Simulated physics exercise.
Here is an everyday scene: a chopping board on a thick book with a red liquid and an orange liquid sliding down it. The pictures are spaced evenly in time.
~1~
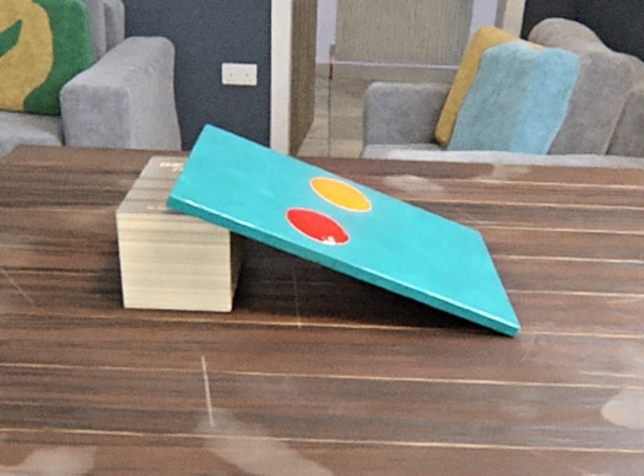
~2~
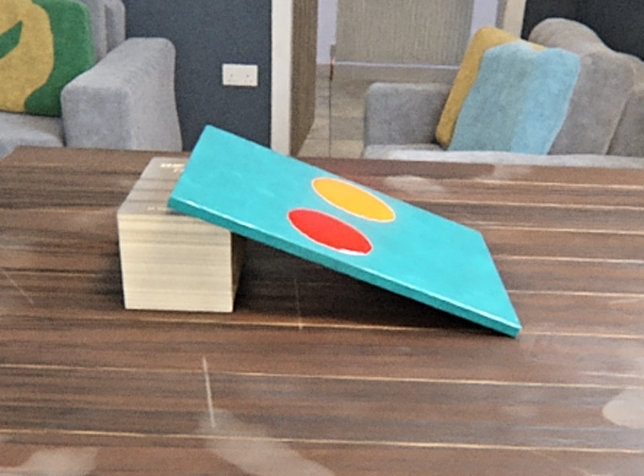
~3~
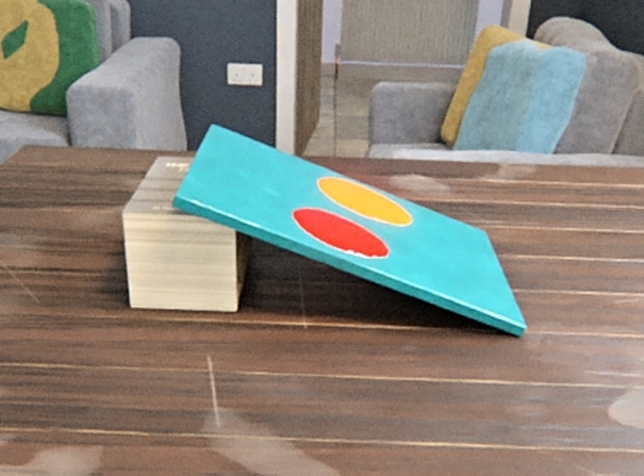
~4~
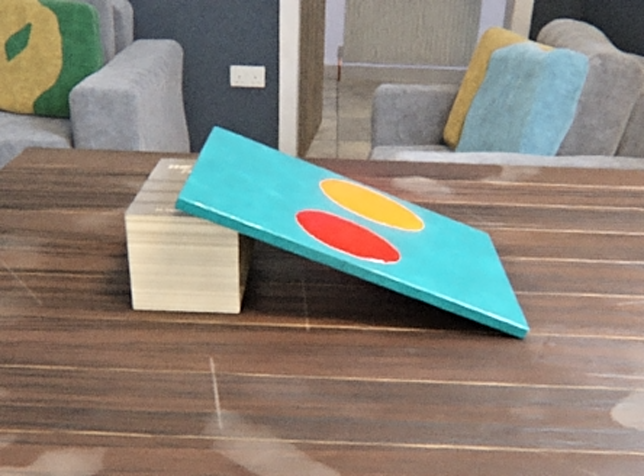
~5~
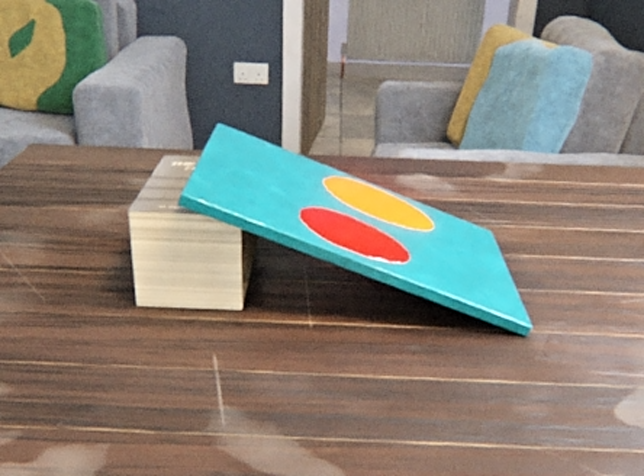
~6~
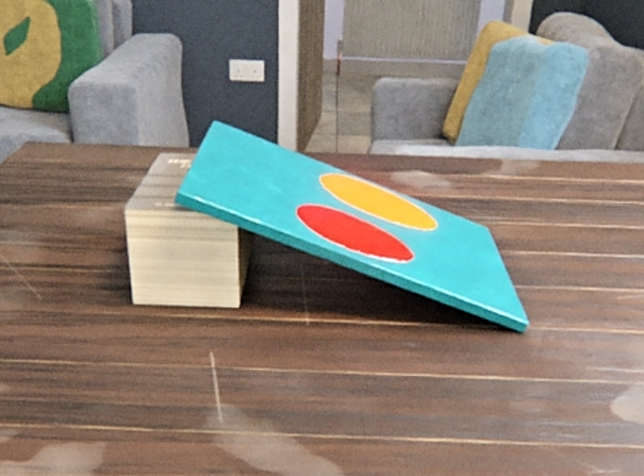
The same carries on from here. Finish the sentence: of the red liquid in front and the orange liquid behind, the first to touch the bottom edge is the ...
One behind.
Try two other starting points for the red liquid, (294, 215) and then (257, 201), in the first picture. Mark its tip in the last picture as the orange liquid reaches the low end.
At about (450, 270), and at (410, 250).
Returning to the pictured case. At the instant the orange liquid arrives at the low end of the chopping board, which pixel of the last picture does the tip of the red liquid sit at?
Tip position, last frame: Approx. (465, 273) px.
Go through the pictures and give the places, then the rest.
In the first picture, tip of the red liquid half way down; tip of the orange liquid (363, 201) half way down.
In the second picture, tip of the red liquid (360, 240) half way down; tip of the orange liquid three quarters of the way down.
In the third picture, tip of the red liquid half way down; tip of the orange liquid (405, 215) three quarters of the way down.
In the fourth picture, tip of the red liquid (393, 251) half way down; tip of the orange liquid three quarters of the way down.
In the fifth picture, tip of the red liquid three quarters of the way down; tip of the orange liquid (424, 219) three quarters of the way down.
In the sixth picture, tip of the red liquid (405, 250) three quarters of the way down; tip of the orange liquid three quarters of the way down.
Next, the red liquid is three quarters of the way down; the orange liquid is close to the edge.
Finally, the red liquid is three quarters of the way down; the orange liquid is at the low edge.
